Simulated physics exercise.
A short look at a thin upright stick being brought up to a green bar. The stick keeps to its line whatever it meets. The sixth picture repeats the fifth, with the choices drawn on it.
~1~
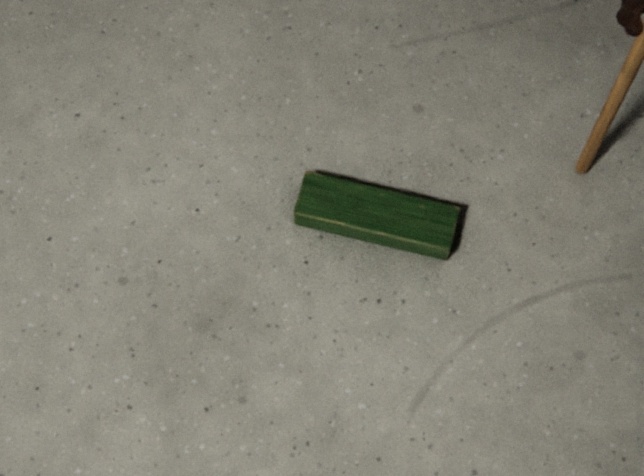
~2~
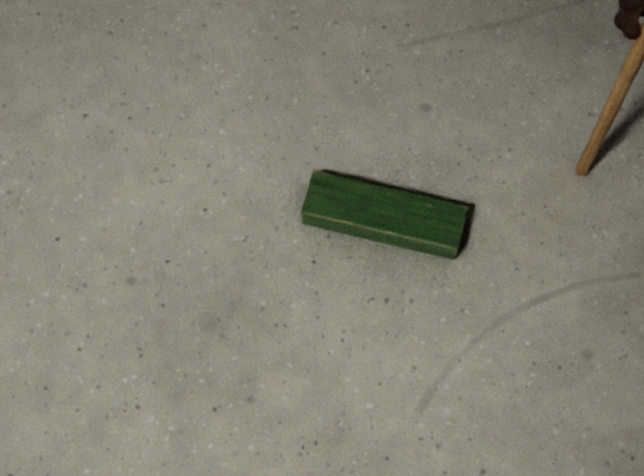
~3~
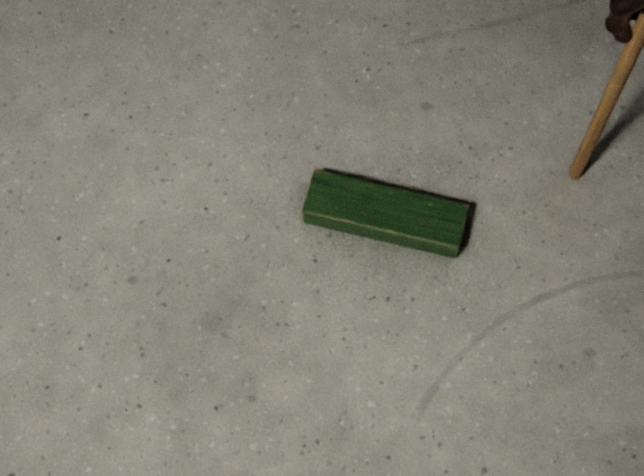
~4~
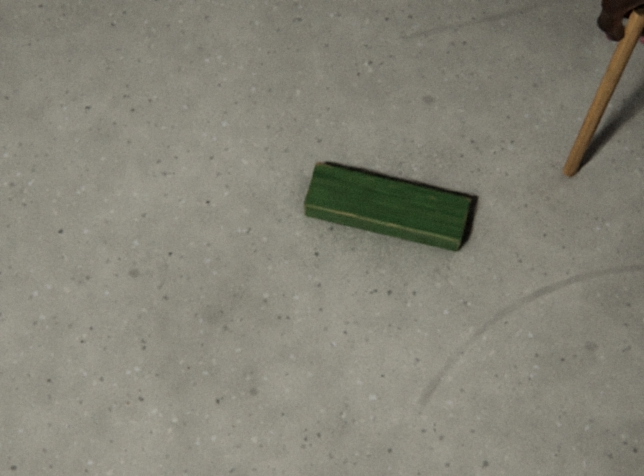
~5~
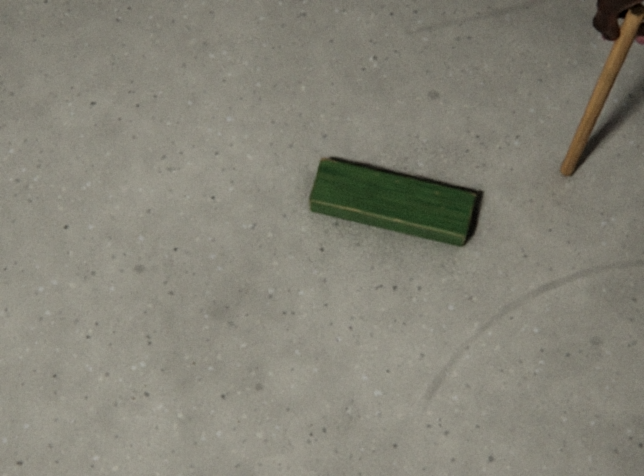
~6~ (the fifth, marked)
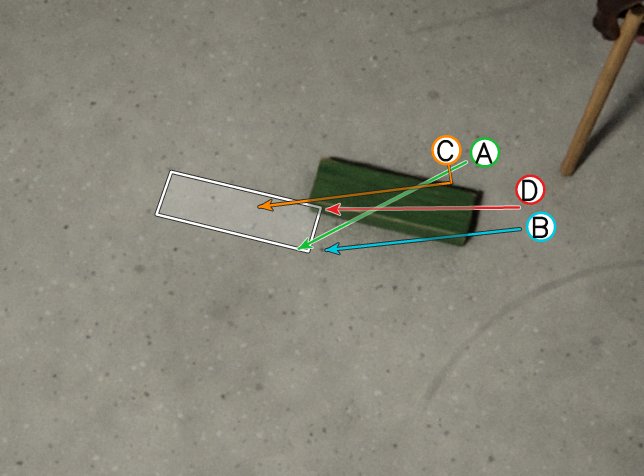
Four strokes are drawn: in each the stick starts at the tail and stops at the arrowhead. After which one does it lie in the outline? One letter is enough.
Take D.
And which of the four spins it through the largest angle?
Stroke B.
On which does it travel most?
D.
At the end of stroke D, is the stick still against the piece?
Yes.
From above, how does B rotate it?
It turns clockwise.
On the marked copy, A from (466, 162) to (299, 249); B from (520, 229) to (326, 250); C from (452, 183) to (259, 207); D from (519, 207) to (327, 209).
Following D. Soon after the start, foot of the stick (450, 209), piece (362, 197).
Later, foot of the stick (380, 210), piece (291, 198).
In the end, foot of the stick (327, 210), piece (236, 199); it fills the outline.
As for the rest, A leaves the piece out of the outline, at (353, 257); B leaves the piece out of the outline, at (288, 167); C leaves the piece out of the outline, at (376, 221).
